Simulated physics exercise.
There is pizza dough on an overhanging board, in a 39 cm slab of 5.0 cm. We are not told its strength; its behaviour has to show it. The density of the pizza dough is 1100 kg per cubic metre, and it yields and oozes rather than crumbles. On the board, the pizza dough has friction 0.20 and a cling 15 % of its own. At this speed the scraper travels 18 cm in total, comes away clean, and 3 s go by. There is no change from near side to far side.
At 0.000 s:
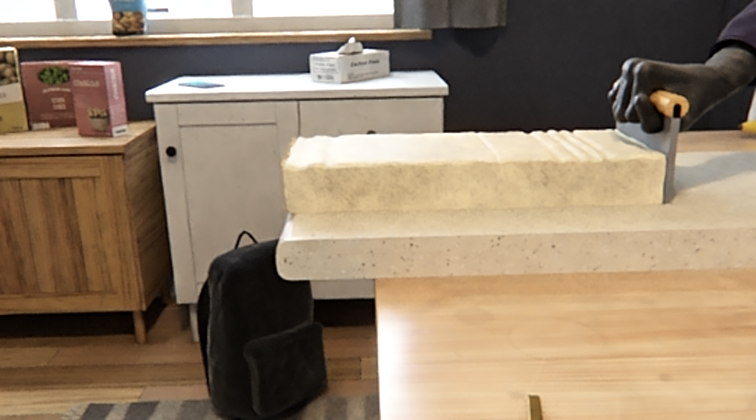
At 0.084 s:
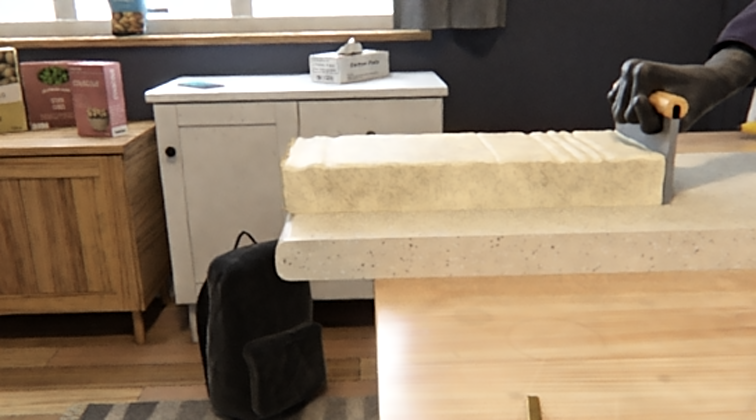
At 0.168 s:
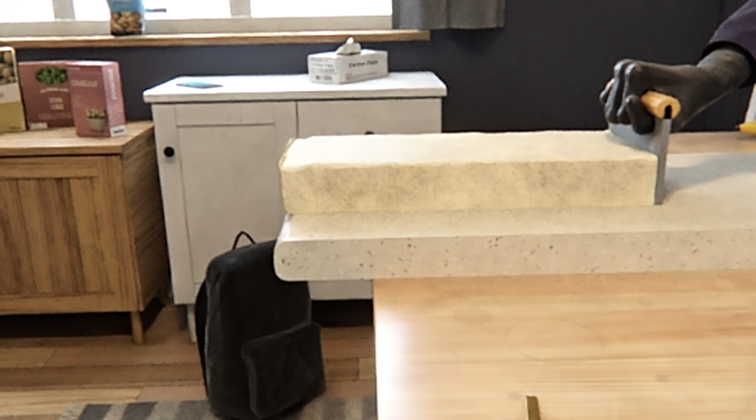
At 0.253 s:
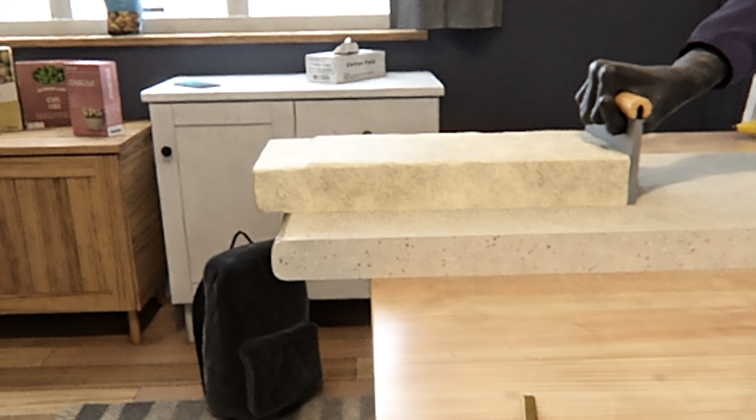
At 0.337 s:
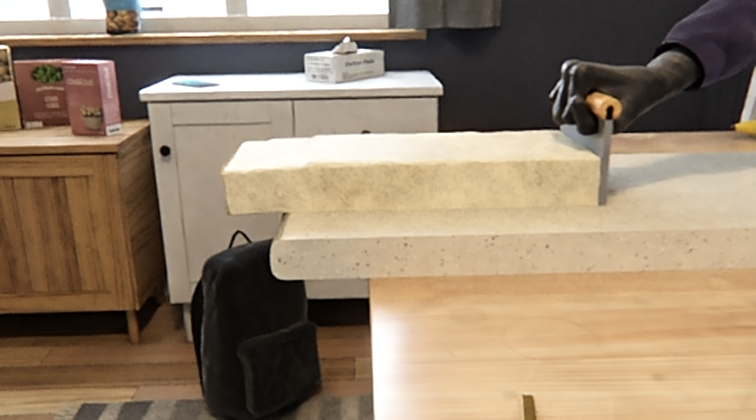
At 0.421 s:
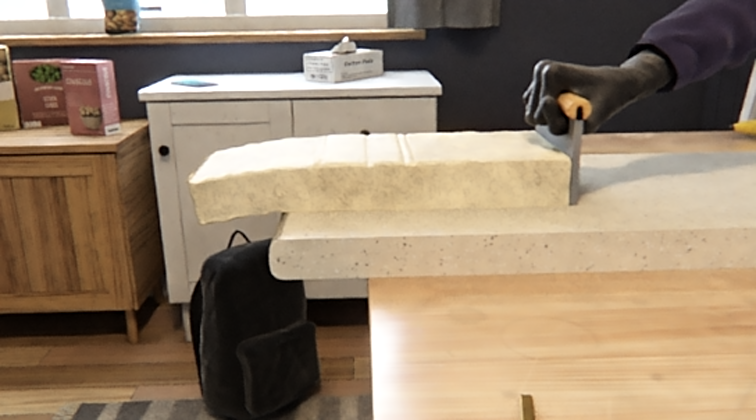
The video shows a gloved hand holding a scraper against a long slab of pale dough on a speckled board, then pushing it left until its front end extends past the board's edge and droops slightly, still in one piece.
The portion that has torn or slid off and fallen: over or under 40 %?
It ends up greater than 40 percent.
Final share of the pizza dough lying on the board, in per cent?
Around 50 per cent stays on the board.
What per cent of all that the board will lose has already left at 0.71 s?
My estimate: Some 100 per cent.
After 0.71 s, 53 % lies on the board and 0 % has fallen.
After 1.05 s, 51 % lies on the board and 47 % has fallen.
After 1.40 s, 51 % lies on the board and 47 % has fallen.
After 1.74 s, 51 % lies on the board and 47 % has fallen.
After 3.74 s, 51 % lies on the board and 47 % has fallen.
